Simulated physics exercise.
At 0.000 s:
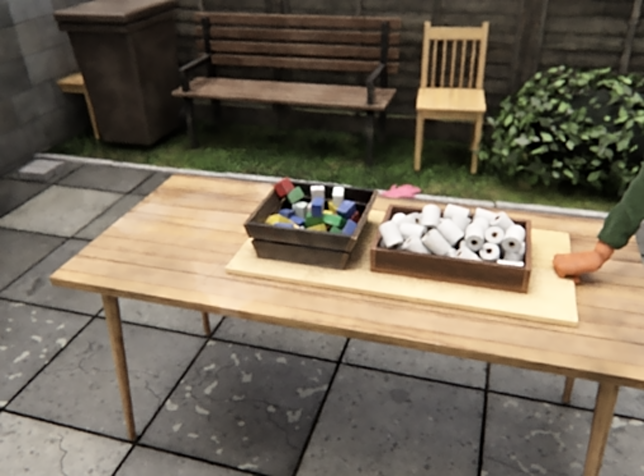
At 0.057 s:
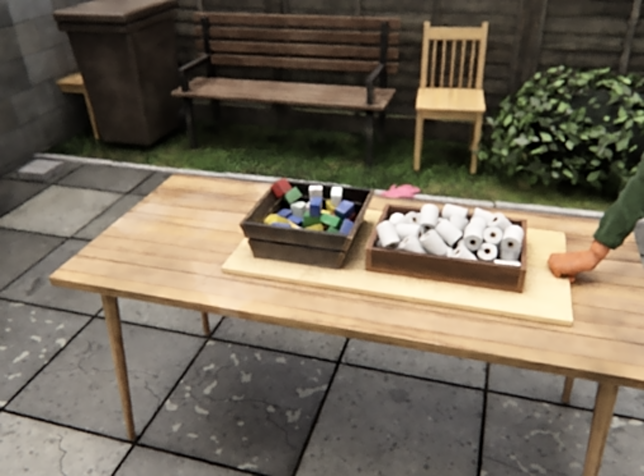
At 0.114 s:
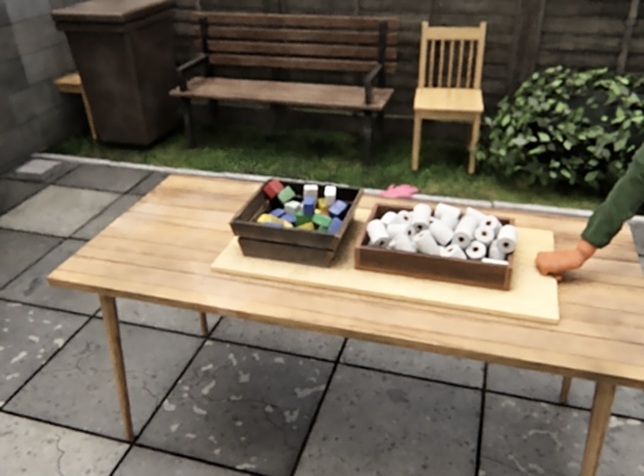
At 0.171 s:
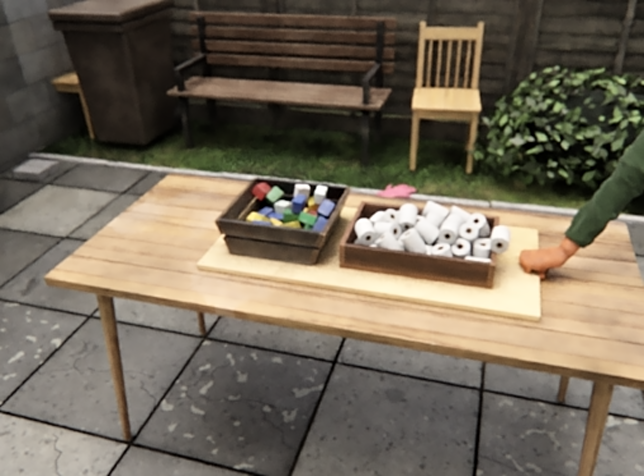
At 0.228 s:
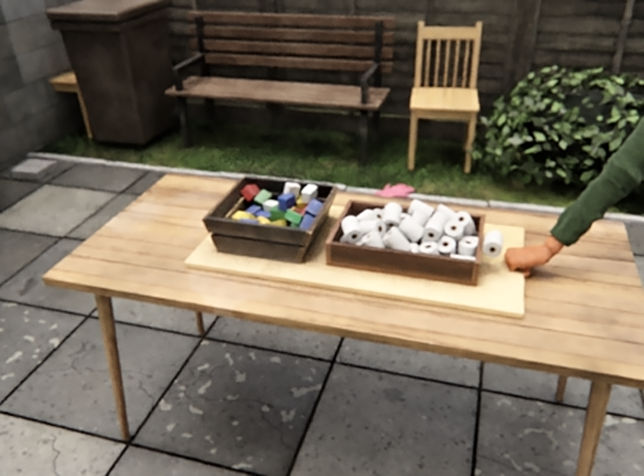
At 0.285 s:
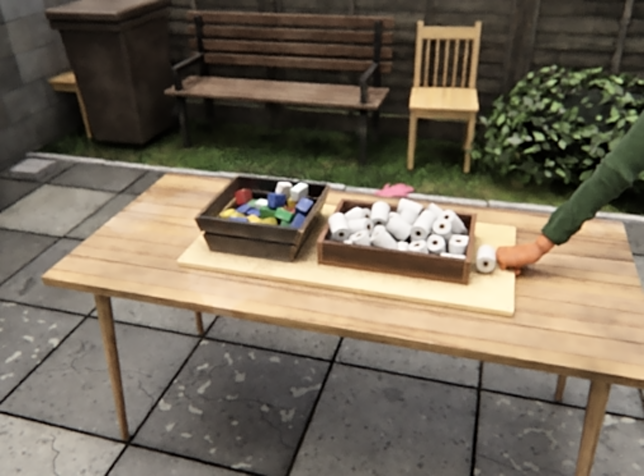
In the video, a hand in a green sleeve pushes a board carrying a black tray of toy bricks and a wooden tray of paper rolls a short way left across a table, and one roll drops from the wooden tray's right end.
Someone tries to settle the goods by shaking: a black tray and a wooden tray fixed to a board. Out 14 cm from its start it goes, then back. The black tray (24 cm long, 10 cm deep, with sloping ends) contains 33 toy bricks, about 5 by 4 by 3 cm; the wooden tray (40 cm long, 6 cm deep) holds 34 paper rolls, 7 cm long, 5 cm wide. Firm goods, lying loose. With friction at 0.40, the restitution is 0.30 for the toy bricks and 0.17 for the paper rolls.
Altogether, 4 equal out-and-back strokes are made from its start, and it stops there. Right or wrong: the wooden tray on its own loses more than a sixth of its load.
Wrong, it loses less than a sixth.
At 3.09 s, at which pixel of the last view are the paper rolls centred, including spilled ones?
Near (443, 241) in pixels.
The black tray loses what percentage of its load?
Black tray - about 0 per cent.
After 0.73 s, 0 of 33 out of the black tray and 1 of 34 out of the wooden tray.
After 1.29 s, 0 of 33 out of the black tray and 1 of 34 out of the wooden tray.
After 2.08 s, 0 of 33 out of the black tray and 1 of 34 out of the wooden tray.
Final count (at 3.09 s), 0 of 33 out of the black tray and 1 of 34 out of the wooden tray. Asked share, 1 of 34, 3 per cent.
